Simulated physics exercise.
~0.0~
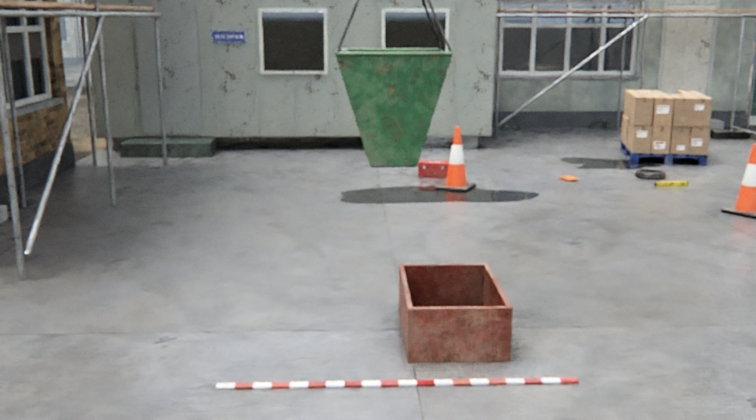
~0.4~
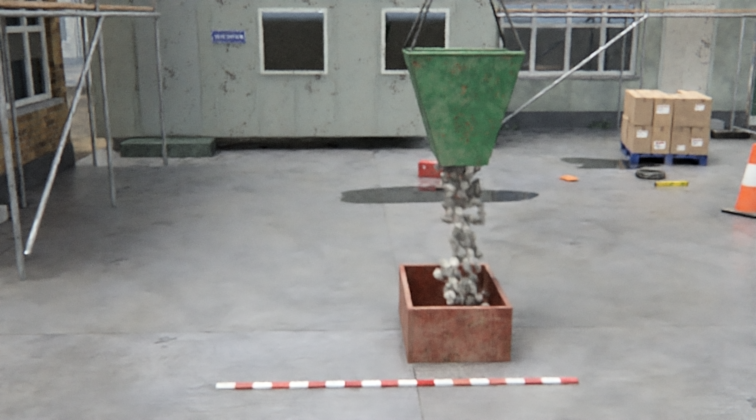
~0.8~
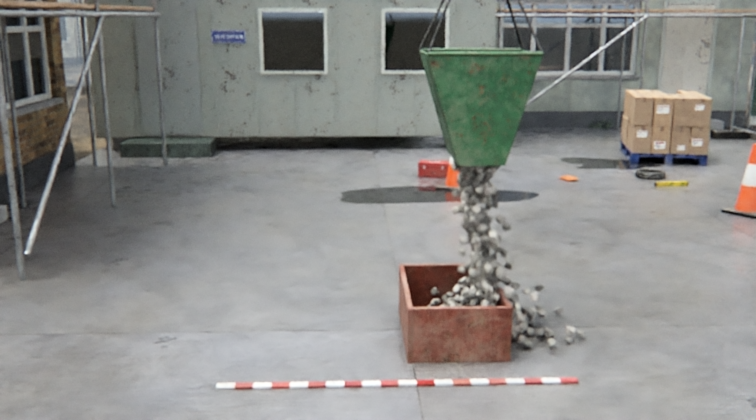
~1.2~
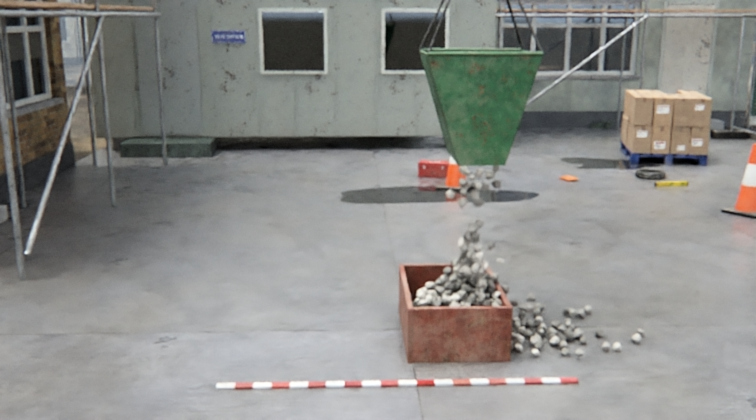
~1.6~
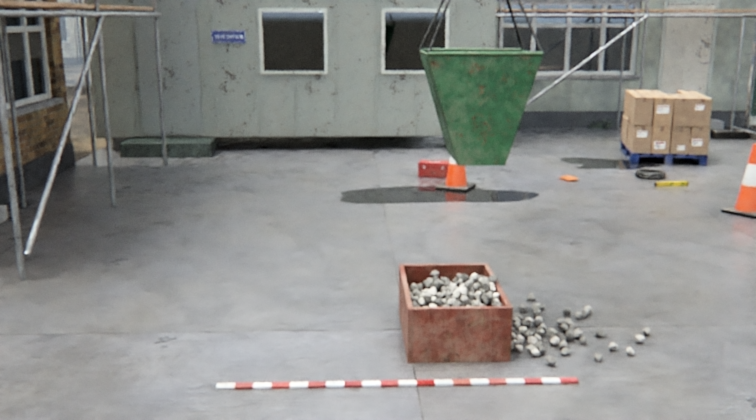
A green hopper hanging over a concrete yard moved right and poured grey stones from its bottom into a rusty red bin, then stopped and emptied, leaving most of them in the bin and some scattered on the ground to its right.
